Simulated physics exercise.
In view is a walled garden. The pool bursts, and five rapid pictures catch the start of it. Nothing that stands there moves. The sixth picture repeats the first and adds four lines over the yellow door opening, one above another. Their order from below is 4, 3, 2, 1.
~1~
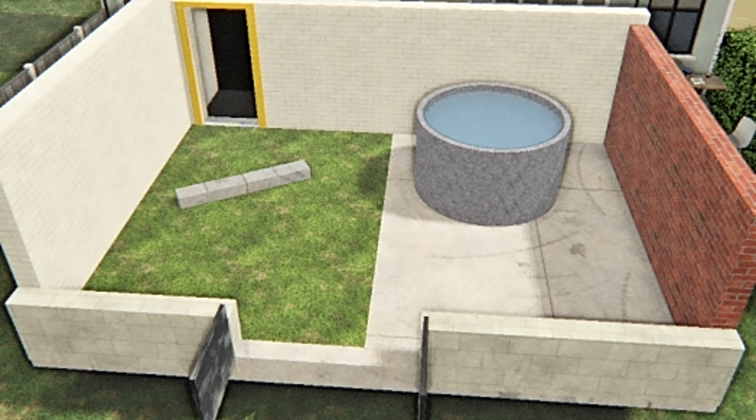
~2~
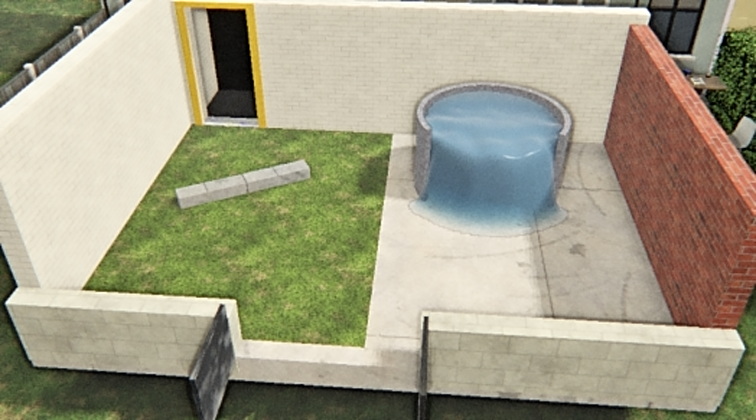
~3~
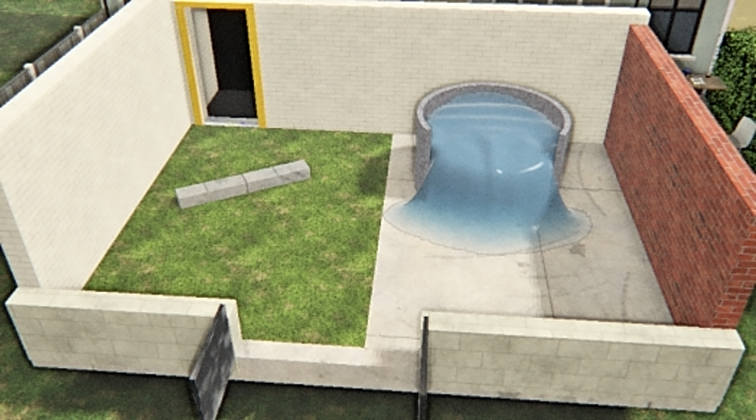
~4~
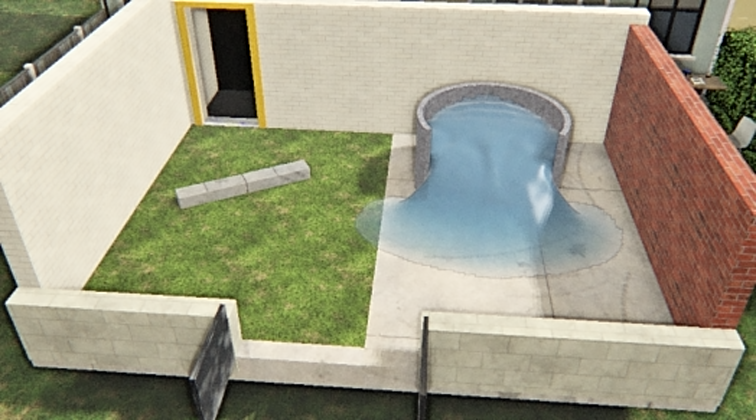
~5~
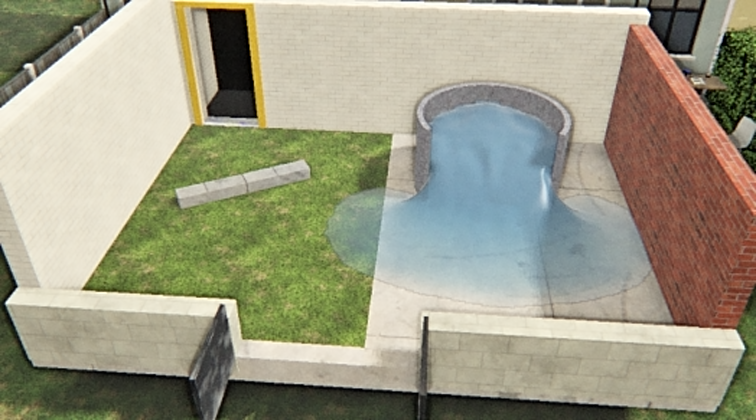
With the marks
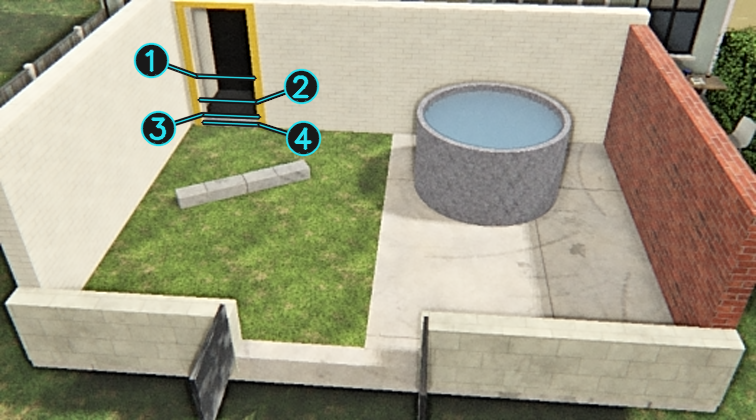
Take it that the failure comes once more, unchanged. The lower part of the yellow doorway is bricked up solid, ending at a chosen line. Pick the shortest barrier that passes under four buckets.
That is line 4.
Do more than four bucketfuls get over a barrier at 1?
No.
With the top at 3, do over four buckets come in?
No, that is safe.
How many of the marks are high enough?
All four.
In cyan, 1 at (225, 77); 2 at (228, 100); 3 at (230, 115); 4 at (231, 123); from the bottom up 4, 3, 2, 1.
If 1 is chosen, nothing gets over.
If 2 is chosen, nothing gets over.
If 3 is chosen, nothing gets over.
If 4 is chosen, a splash gets over, under a bucket.
